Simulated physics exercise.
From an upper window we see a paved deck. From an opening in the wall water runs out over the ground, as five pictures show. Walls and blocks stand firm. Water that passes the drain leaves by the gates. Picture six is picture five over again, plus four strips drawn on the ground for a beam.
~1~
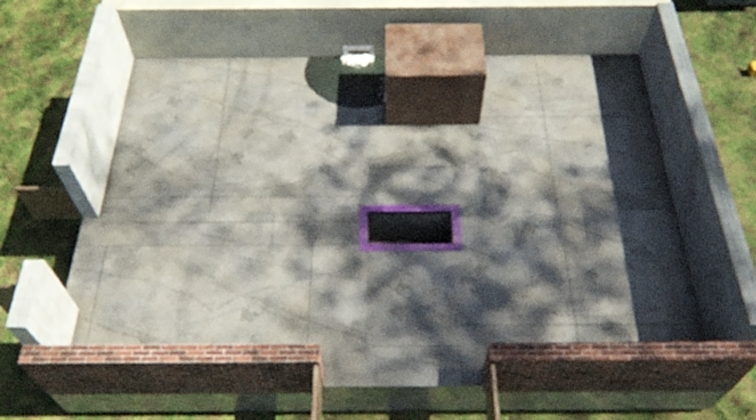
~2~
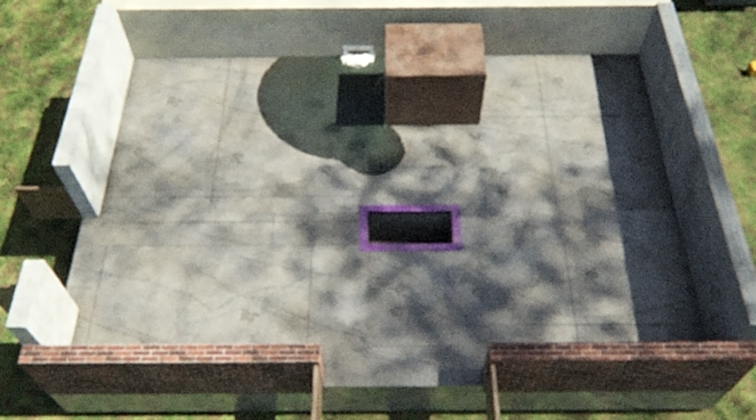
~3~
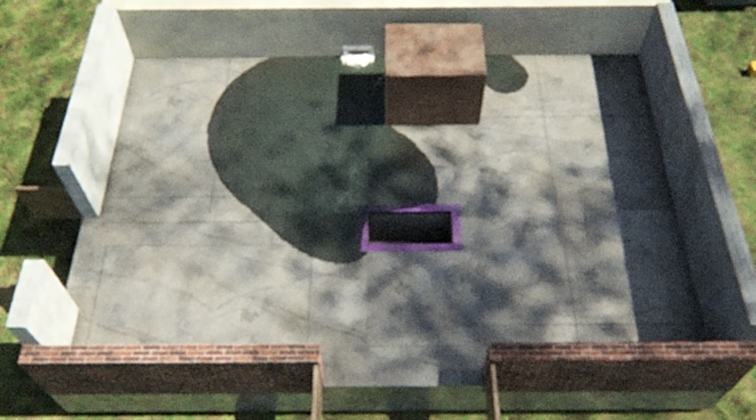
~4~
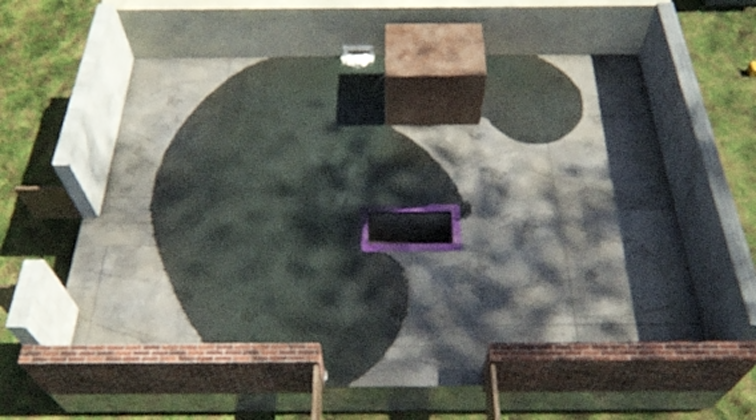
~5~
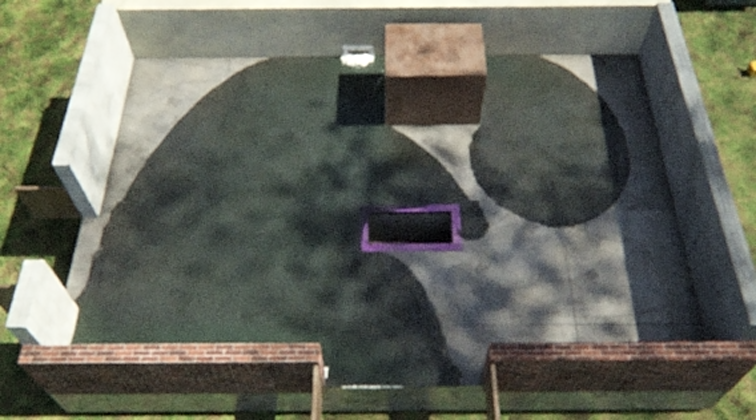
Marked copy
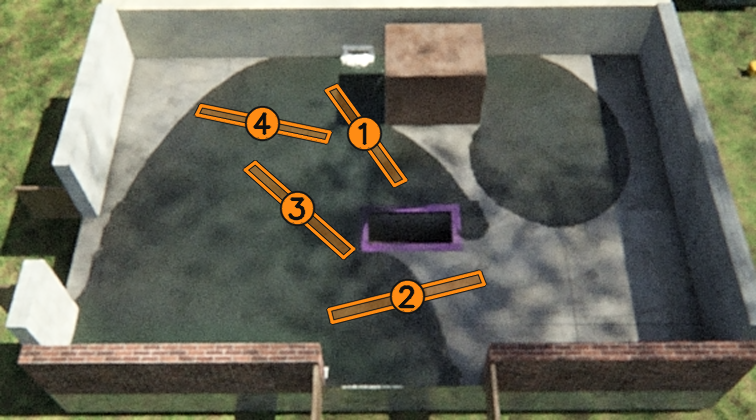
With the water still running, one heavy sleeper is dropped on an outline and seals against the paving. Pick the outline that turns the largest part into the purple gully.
It is 3.
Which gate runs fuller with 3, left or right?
The right gate.
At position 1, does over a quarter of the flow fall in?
No.
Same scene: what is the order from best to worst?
Best to worst: 3, 4, 2, 1.
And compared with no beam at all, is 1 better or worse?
It is worse.
On the marked copy, 1 from (331, 88) to (400, 182); 2 from (330, 315) to (481, 278); 3 from (250, 166) to (348, 253); 4 from (198, 110) to (328, 137).
For position 1, about 12 % of the stream runs into the purple gully, about 87 % out by the gates.
For position 2, about 23 % of the stream runs into the purple gully, about 76 % out by the gates.
For position 3, about 62 % of the stream runs into the purple gully, about 36 % out by the gates.
For position 4, about 41 % of the stream runs into the purple gully, about 58 % out by the gates.
